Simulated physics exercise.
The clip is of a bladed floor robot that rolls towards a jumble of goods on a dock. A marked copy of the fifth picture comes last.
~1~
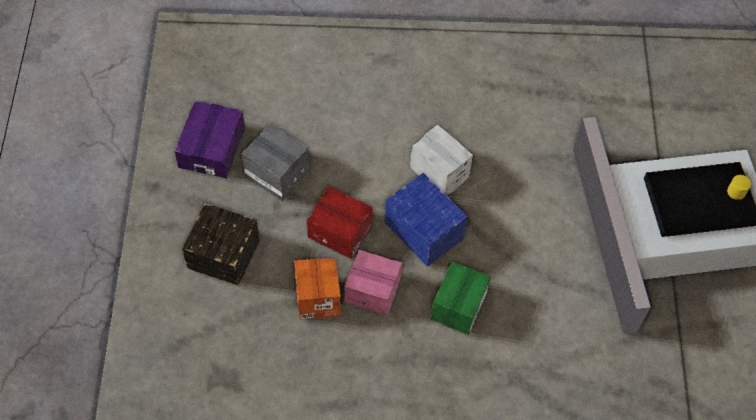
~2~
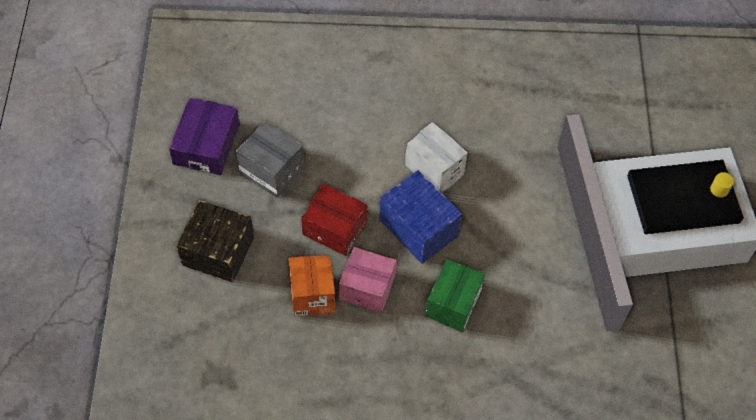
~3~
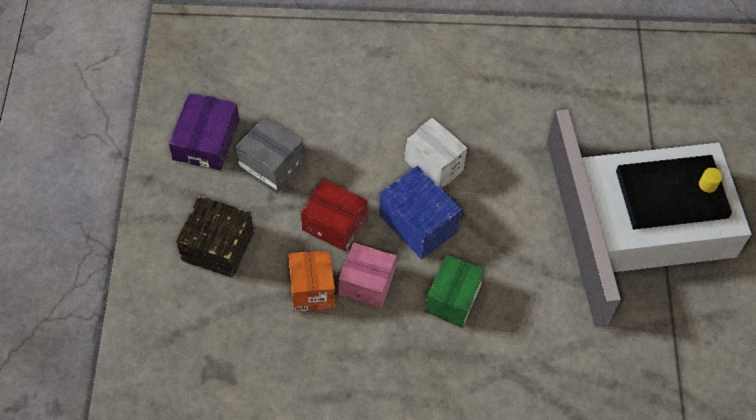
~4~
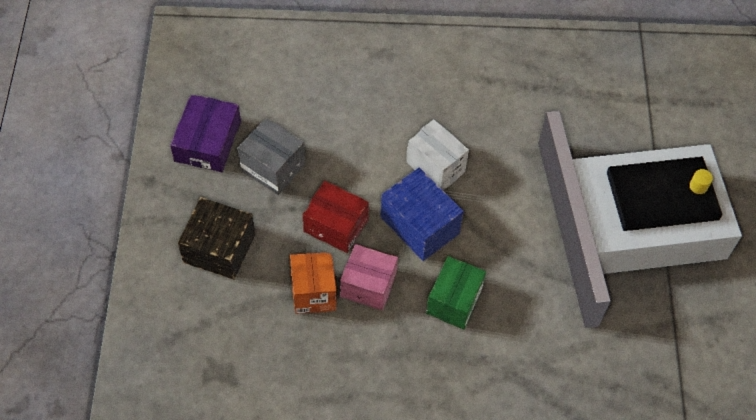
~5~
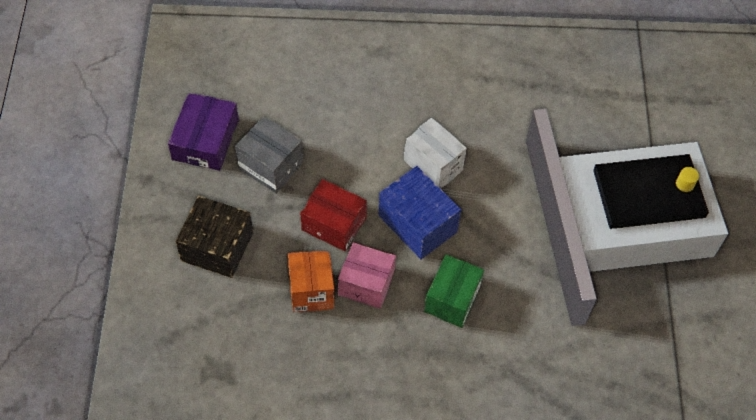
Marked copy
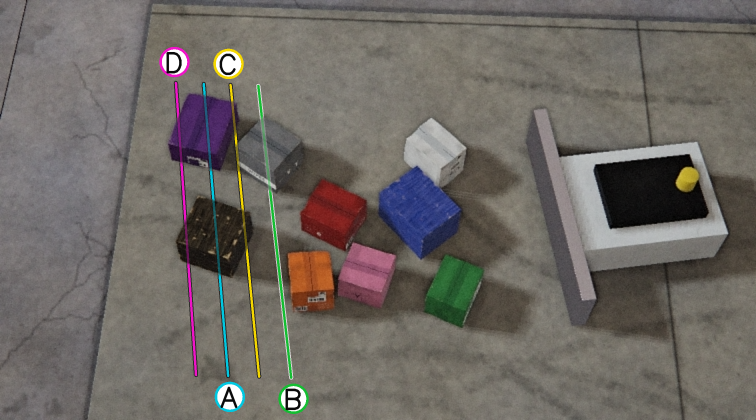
White bladed floor robot rolling slowly left a short way towards a loose group of coloured boxes that stay still.
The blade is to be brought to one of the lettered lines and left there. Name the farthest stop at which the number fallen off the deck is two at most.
At A, and not beyond.
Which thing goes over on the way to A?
The black crate.
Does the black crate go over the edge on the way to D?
By then, yes.
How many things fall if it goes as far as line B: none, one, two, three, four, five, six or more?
The count is none.
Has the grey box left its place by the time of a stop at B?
By then, yes.
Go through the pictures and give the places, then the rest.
The first frame shows red parcel (340, 222); orange parcel (318, 289); green parcel (461, 298).
The second frame shows robot (678, 196); black crate (216, 241).
The third frame shows robot (666, 191); pink box (367, 276).
The fourth frame shows robot (656, 193); purple box (207, 133).
The fifth frame shows robot (643, 190); red parcel (334, 215); orange parcel (311, 281); green parcel (454, 291).
On the marked copy, A at (215, 219); B at (274, 221); C at (244, 220); D at (185, 218).
With A. Early on, robot (519, 186); green parcel (423, 297); white box (398, 153).
Further on, robot (392, 182); black crate (168, 242); purple box (192, 131).
At the end, robot (298, 179); black crate over the edge; orange parcel (107, 299); one fallen.
As for the rest, B is within the limit but short; C is within the limit but short; D drops five.
